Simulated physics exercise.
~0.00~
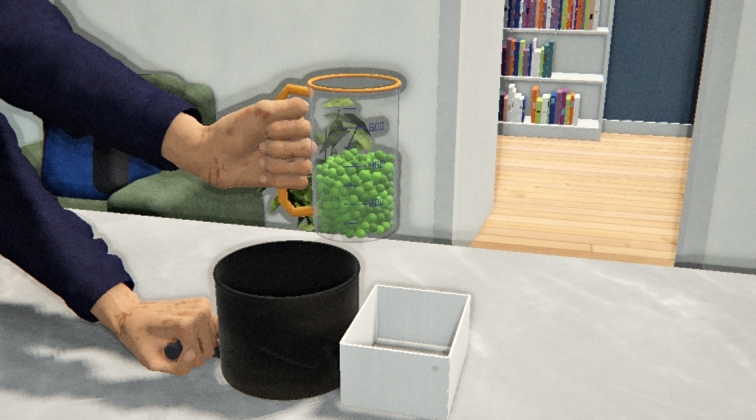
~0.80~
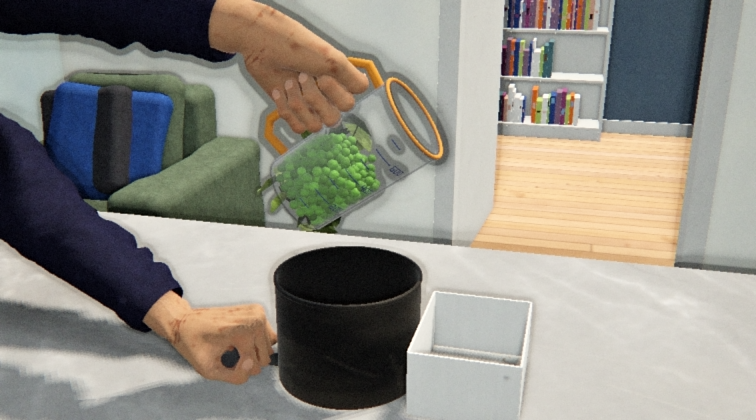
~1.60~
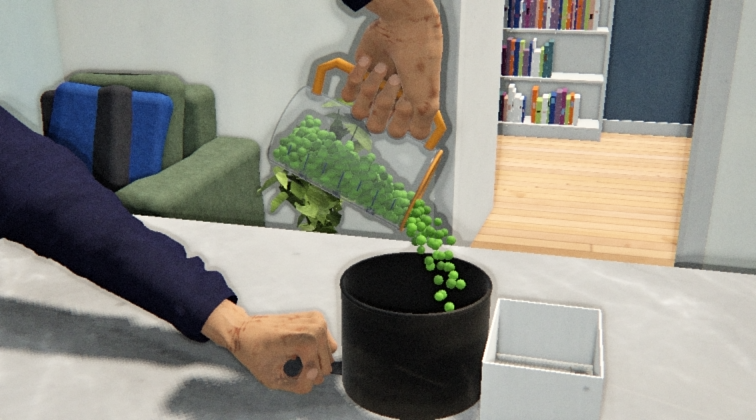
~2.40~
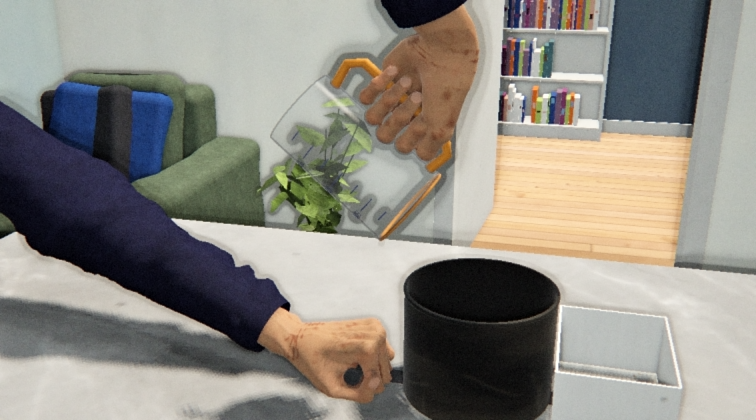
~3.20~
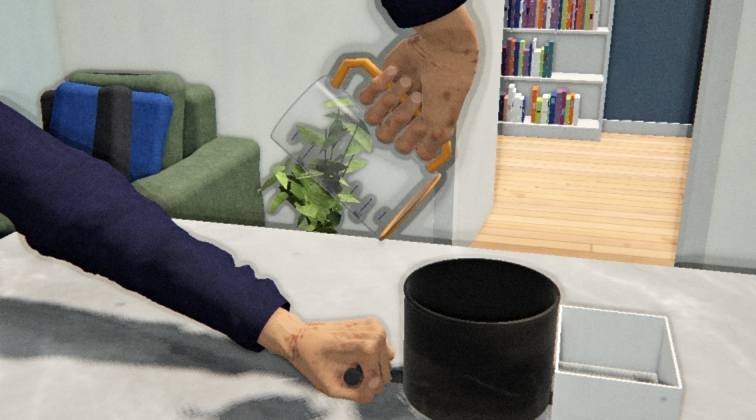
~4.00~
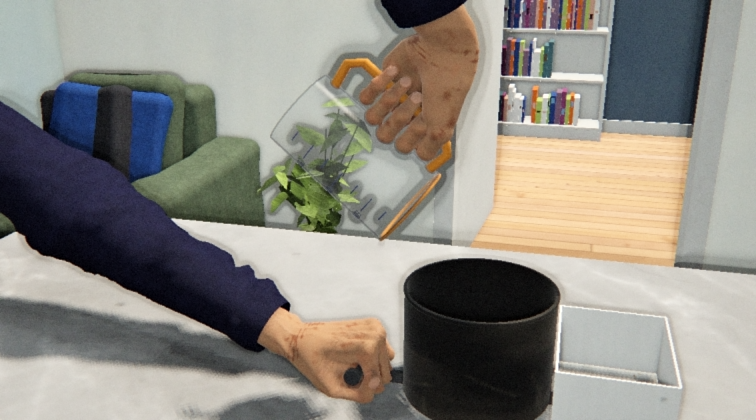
A hand tipped a clear jug of green peas further and further while the other hand slid a black pot and the white tin beside it to the right, and the peas poured into the pot until the jug hung empty above the table.
